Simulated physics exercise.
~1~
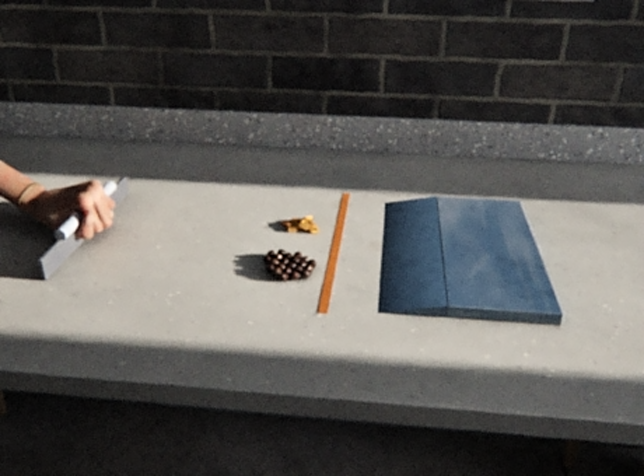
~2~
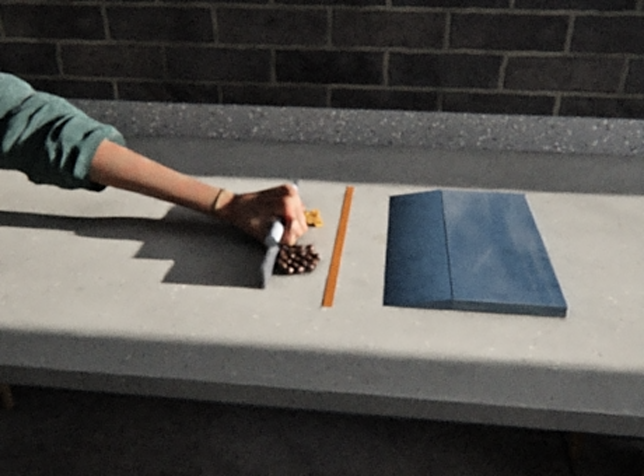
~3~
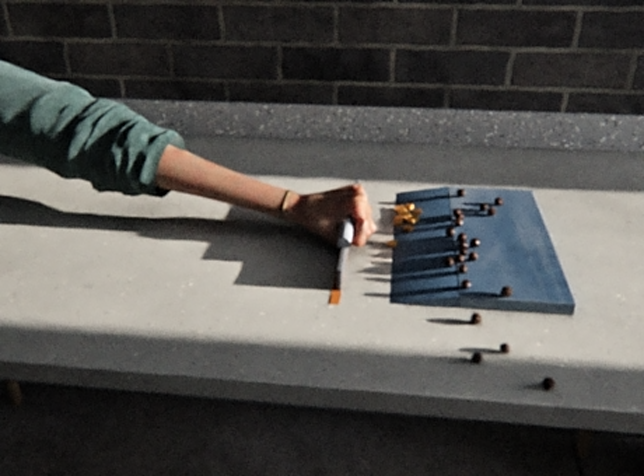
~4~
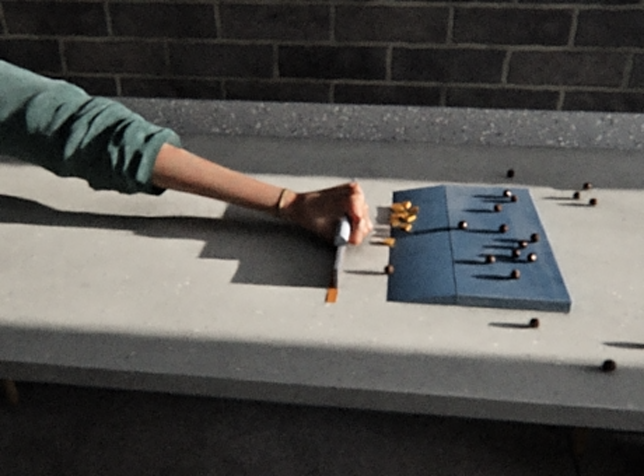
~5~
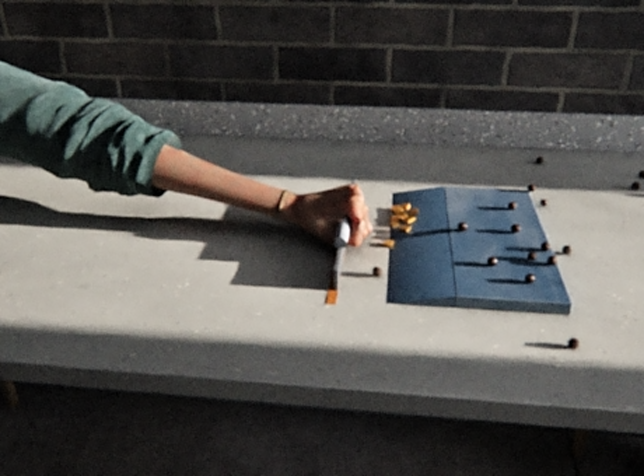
A hand in a green sleeve pushes a scraper from the left across a pale stone bench, seen from above and in front, with a dark brick wall behind. Ahead lie a cluster of dark round balls, a small heap of yellow pieces behind it, an orange strip and a blue ramp. The blade sweeps both piles rightward and stops at the strip. The dark balls roll on and scatter over the ramp, some leaving its sides. Finally, most dark balls sit beyond the ramp's crease or past it, while the yellow pieces stay bunched near its left edge.
